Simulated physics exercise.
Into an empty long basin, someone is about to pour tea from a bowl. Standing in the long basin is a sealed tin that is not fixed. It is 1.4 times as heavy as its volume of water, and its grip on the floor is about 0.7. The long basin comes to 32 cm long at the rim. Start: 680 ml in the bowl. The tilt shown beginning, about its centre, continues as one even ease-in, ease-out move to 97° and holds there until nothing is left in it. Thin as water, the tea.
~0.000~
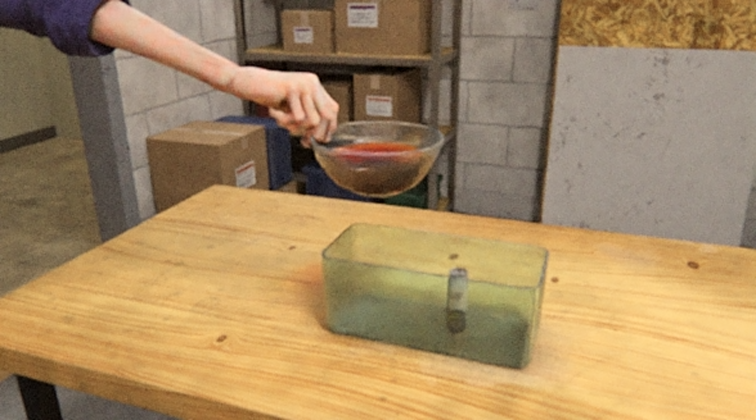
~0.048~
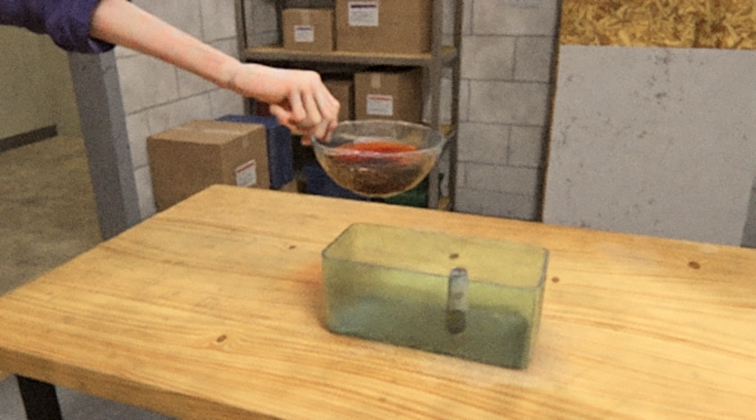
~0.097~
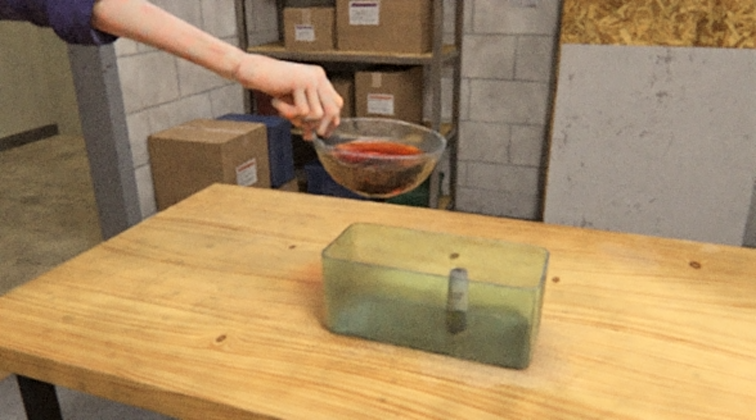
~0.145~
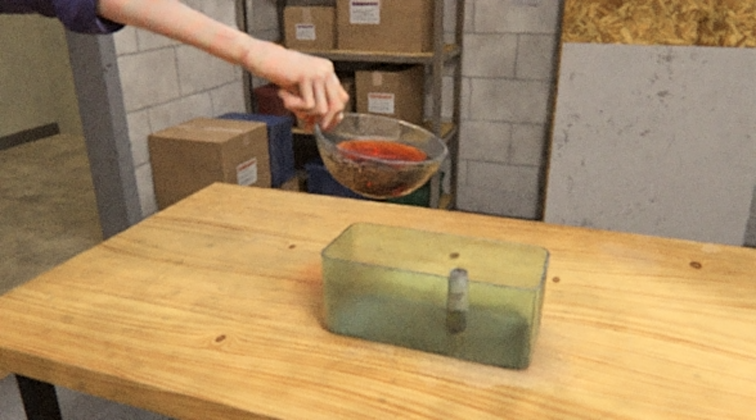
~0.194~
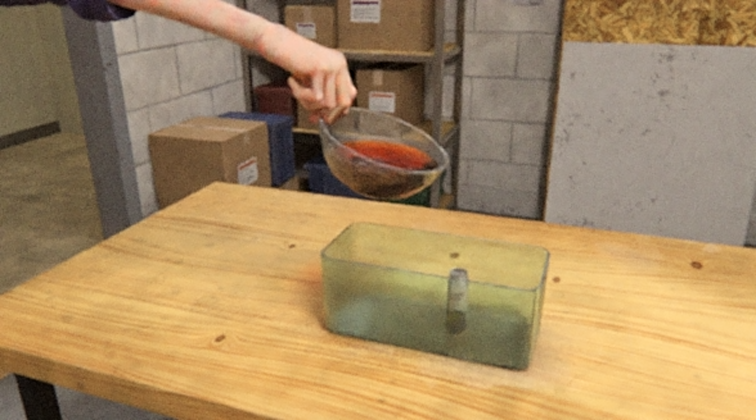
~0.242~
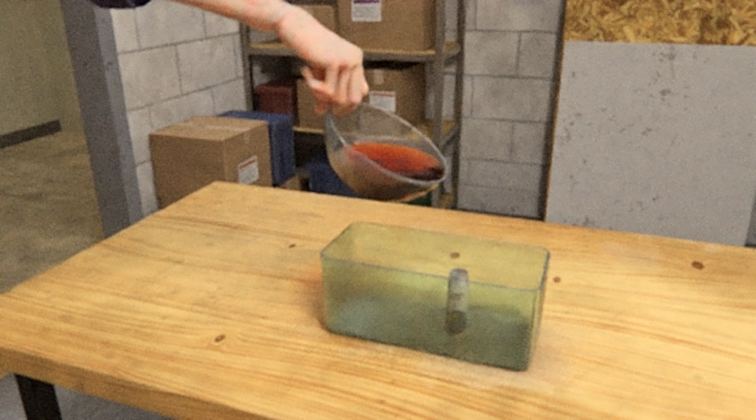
At the start, a hand holds a clear glass bowl of reddish tea level above a long, greenish see-through basin on a wooden table. The hand rises and tilts the bowl to the right, slowly and then faster, its right rim dipping as the tea shifts toward that side.
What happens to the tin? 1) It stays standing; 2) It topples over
It stays standing (1).
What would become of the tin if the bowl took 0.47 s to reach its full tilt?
Well, the tin simply holds firm.
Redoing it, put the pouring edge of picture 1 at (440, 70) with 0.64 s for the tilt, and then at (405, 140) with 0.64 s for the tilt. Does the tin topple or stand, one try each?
Try 1: Still standing; try 2: Tipped over.
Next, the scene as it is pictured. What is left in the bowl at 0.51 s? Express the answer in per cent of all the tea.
About 14 percent.
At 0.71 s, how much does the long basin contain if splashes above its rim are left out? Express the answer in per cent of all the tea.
Close to 94 in a hundred.
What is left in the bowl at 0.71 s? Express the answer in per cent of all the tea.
What remains is about 0 percent of it all.
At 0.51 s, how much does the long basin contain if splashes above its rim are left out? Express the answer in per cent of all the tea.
Around 50%.
Then, 0.51 s in, the tilt is 88° and 14 per cent is still to pour; the tin stands where it began.
Then, 0.71 s in, the tilt is 97° and 0 per cent is still to pour; the tin stands where it began.
Then, 0.92 s in, the tilt is 97° and 0 per cent is still to pour; the tin stands where it began.
Then, 1.14 s in, the tilt is 97° and 0 per cent is still to pour; the tin stands where it began.
Finally, the tin stands where it began.
